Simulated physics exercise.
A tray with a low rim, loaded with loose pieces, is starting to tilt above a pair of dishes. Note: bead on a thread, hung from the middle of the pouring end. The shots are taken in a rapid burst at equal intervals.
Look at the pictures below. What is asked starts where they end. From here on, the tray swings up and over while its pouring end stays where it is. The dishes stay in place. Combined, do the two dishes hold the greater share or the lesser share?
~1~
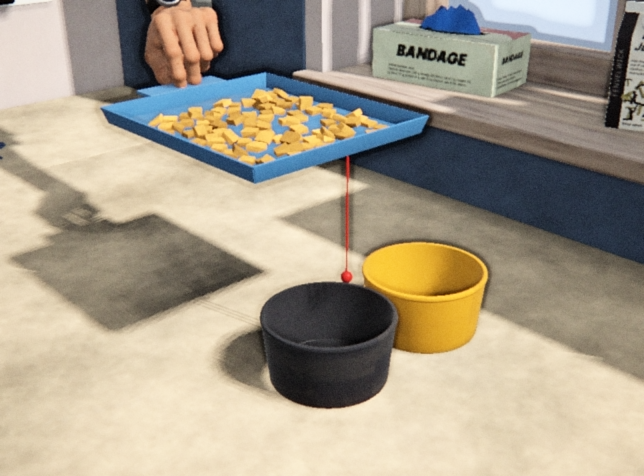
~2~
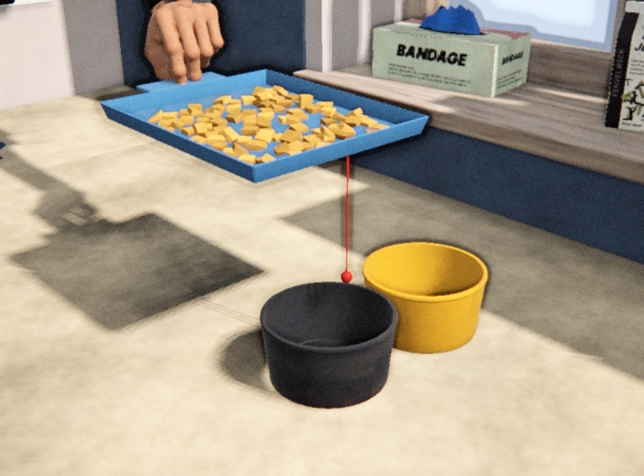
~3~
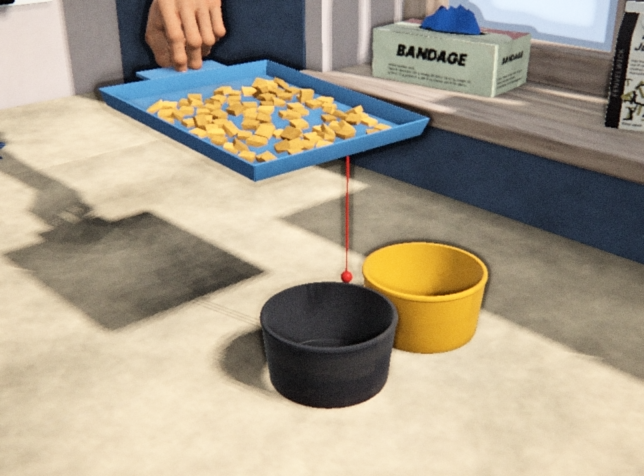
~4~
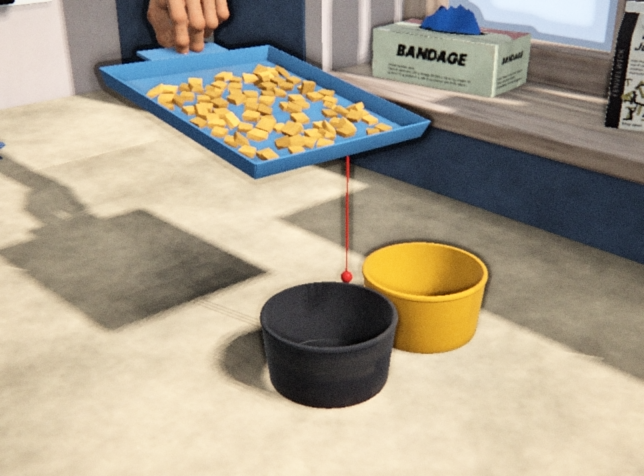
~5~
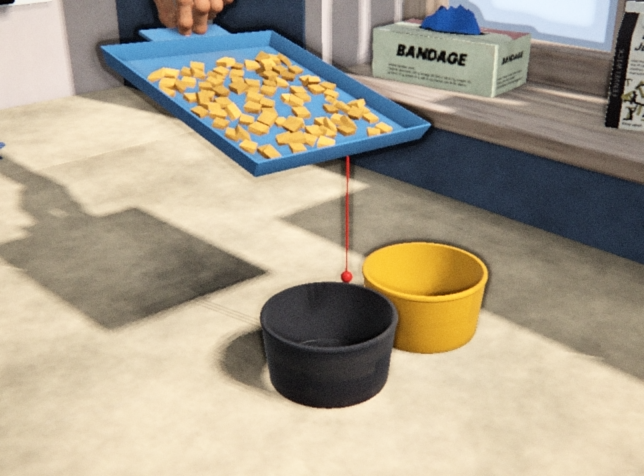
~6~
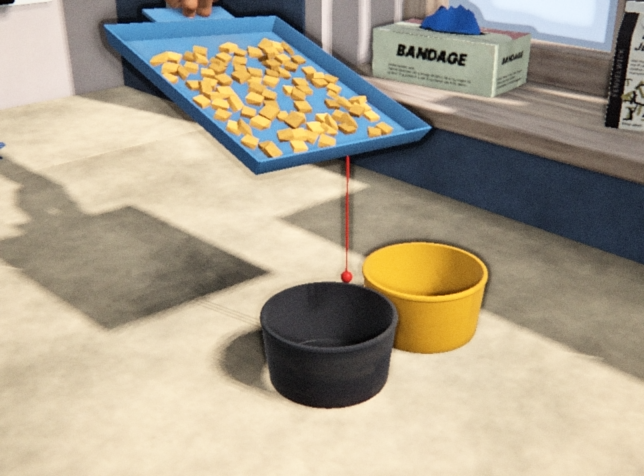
The greater share.
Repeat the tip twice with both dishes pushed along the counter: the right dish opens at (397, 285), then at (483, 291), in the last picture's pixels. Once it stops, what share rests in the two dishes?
70 and 50 %.
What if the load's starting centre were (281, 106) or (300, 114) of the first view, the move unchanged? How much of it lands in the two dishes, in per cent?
Close to 80 %, followed by close to 80 %.
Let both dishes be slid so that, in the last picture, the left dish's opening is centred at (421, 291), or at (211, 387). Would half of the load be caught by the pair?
Try 1: A majority of it. Try 2: A minority of it.
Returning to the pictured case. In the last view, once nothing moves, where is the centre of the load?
Last view, resting centre - approx. (425, 330).
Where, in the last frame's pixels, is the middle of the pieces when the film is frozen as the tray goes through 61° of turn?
Mark it at roughly (353, 112) in the final frame.
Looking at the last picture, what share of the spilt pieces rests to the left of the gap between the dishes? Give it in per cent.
That comes to about 0 per cent of the pieces.
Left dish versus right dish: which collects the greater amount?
That one is the rightward one.
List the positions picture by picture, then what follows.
Corners of the pouring end (254, 164) and (421, 116), level; middle of the load (251, 126), cereal squares; left dish (376, 364); right dish (470, 313); bead on its thread (346, 277), in the first frame.
Corners of the pouring end (255, 164) and (421, 116), level; middle of the load (251, 124), in the second frame.
Corners of the pouring end (256, 162) and (422, 118), tipped barely, lowest at the right corner; middle of the load (252, 117), in the third frame.
Corners of the pouring end (257, 160) and (423, 120), tipped a little, lowest at the right corner; middle of the load (252, 108), in the fourth frame.
Corners of the pouring end (259, 159) and (424, 123), tipped a little, lowest at the right corner; middle of the load (254, 98), in the fifth frame.
Corners of the pouring end (261, 157) and (424, 125), tipped clearly, lowest at the right corner; middle of the load (269, 96); left dish (376, 364); right dish (470, 313), in the sixth frame.
Just after the last frame, tray tipped steeply; every one on the tray.
A moment on, tray tipped right over; roughly half on the tray; just a few in the left dish; roughly a quarter in the right dish; about a tenth outside both; roughly a quarter in the air.
Further on, tray tipped past a quarter turn; roughly a quarter in the left dish; roughly two thirds in the right dish; roughly a quarter outside both.
When it is over, tray tipped past a quarter turn; roughly a quarter in the left dish; roughly two thirds in the right dish; roughly a quarter outside both.
